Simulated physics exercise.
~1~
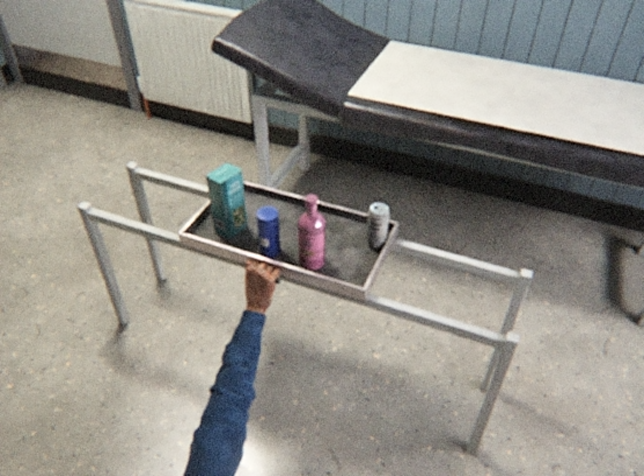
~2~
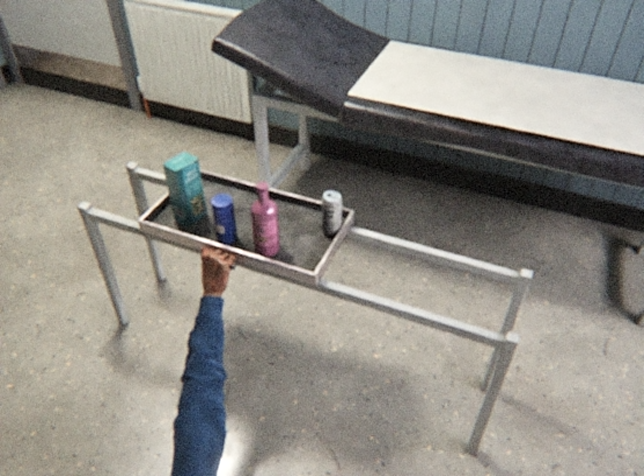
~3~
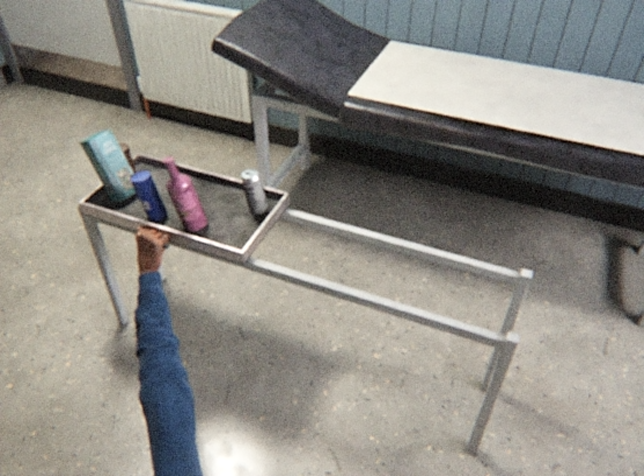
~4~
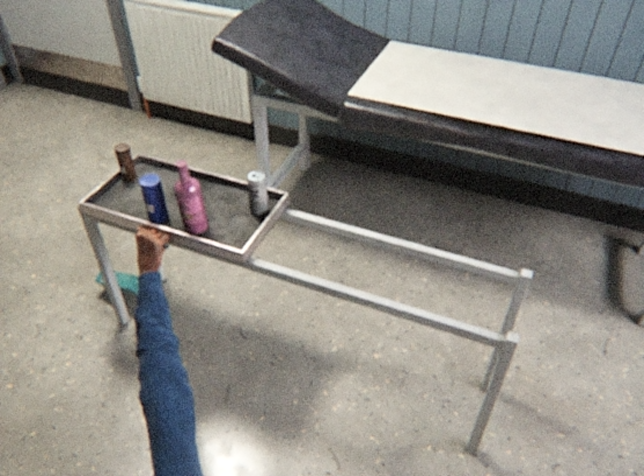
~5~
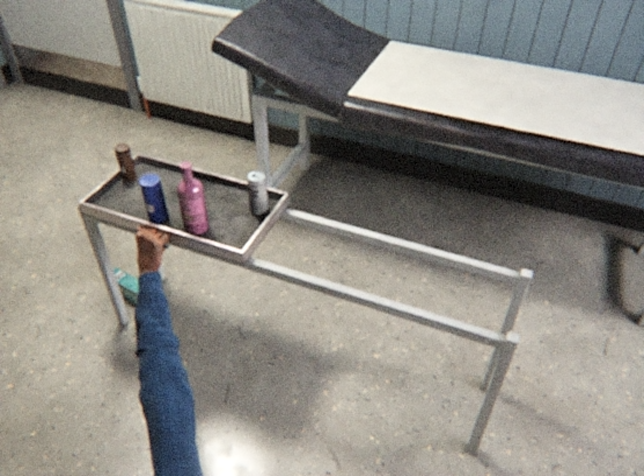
A hand in a blue sleeve reaches up from below to the near edge of a railed tray on a pale metal frame, seen from above on a speckled floor, with a dark padded couch behind. In the tray stand a tall turquoise carton at the left, a blue jar, a pink bottle and a white can. The tray slides left along the frame to its end, and the items lean left. The carton topples off, revealing a small brown shaker. The carton ends lying on the floor by the left leg, while the others stand upright in the still tray.
